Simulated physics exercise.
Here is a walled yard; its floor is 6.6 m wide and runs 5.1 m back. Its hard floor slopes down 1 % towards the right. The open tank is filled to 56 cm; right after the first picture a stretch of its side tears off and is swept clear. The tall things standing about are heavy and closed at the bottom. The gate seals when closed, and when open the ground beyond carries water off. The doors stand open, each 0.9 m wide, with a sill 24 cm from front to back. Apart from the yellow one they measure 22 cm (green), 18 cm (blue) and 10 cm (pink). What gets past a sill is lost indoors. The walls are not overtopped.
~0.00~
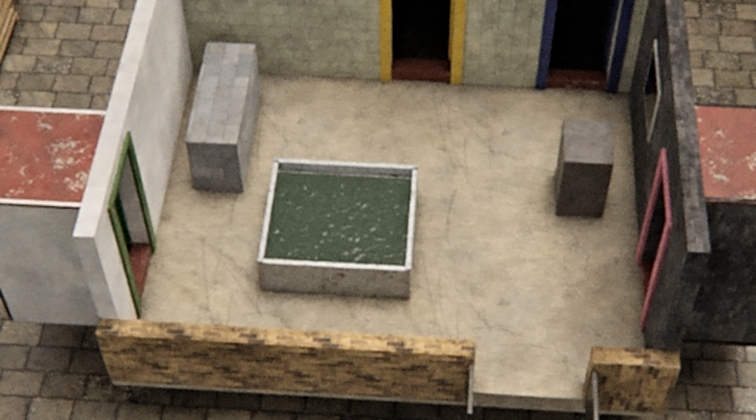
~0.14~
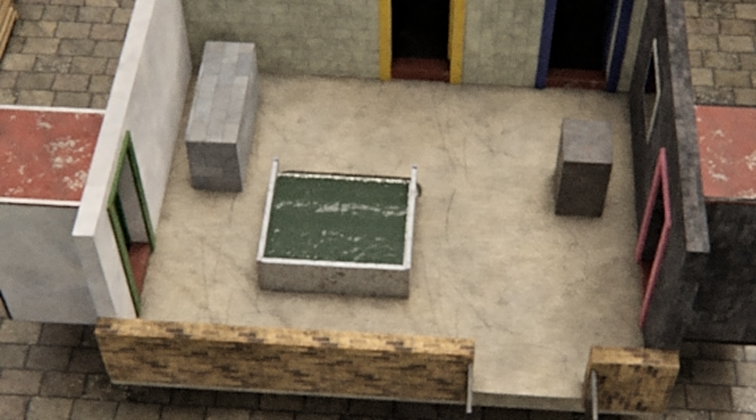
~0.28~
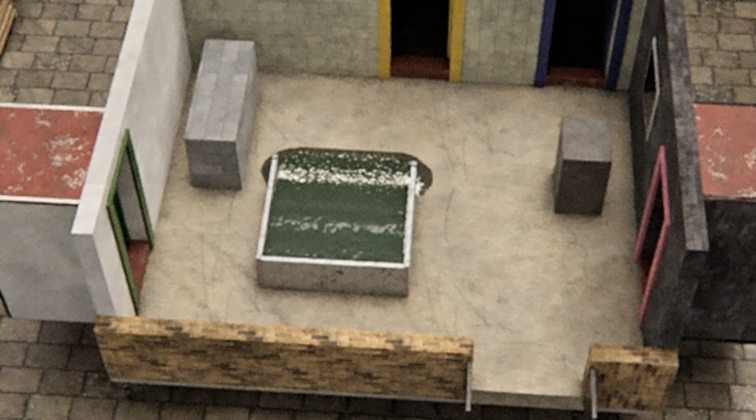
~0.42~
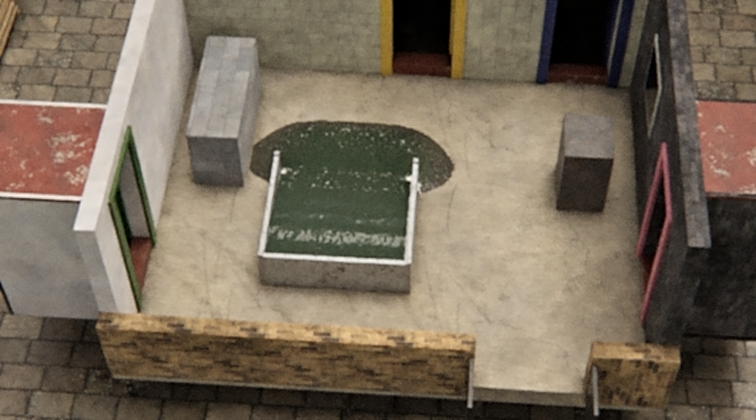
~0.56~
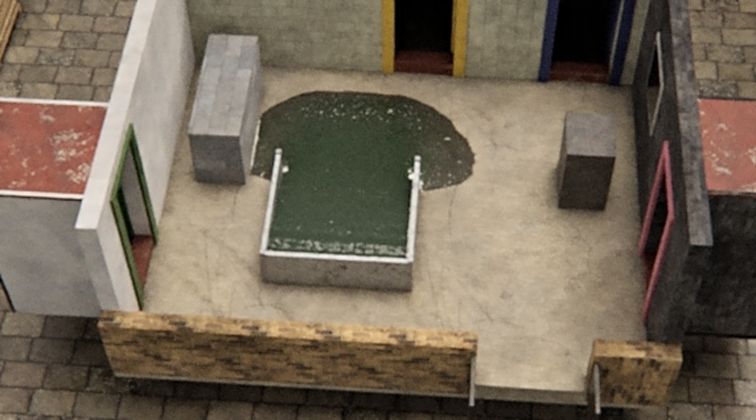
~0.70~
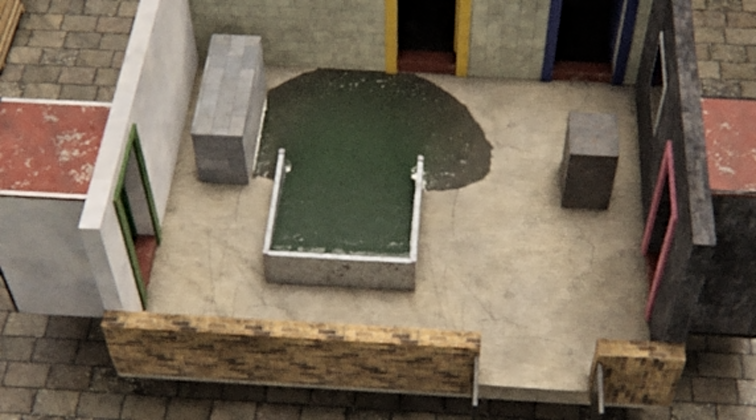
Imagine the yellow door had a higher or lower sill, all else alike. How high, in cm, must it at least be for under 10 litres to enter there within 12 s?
At least 25 cm or so.
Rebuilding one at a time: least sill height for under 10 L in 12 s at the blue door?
About 13.0 cm at blue.
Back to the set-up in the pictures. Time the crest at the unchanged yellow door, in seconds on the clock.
Near 1.8 s.
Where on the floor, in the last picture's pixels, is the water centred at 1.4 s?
Near (357, 167).
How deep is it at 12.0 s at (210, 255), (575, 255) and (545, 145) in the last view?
About 3, 7 and 6 cm.
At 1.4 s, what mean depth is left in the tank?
Roughly 25 cm on average.
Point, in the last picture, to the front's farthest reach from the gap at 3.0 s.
Around (628, 86).
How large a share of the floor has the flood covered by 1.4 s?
About 25 per cent.
After 1.4 s water covers 25 % of the floor, deepest (35 cm) near (363, 81); 28 cm at the yellow door, 2 litres in over its 23 cm sill.
After 3.0 s water covers 40 % of the floor, deepest (28 cm) near (628, 86); 18 cm at the yellow door, 15 litres in over its 23 cm sill.
After 12.0 s water covers 95 % of the floor, deepest (10 cm) near (644, 366); 5 cm at the yellow door, 16 litres in over its 23 cm sill.
At the yellow door as built, the water arrived by 0.8 s and peaked near 29 cm at 1.8 s.
Run again over the same 12 s with other heights there, 21 litres in over 22 cm, 1 litre over 29.5 cm. The limit of 10 litres is kept from about 25 cm up.
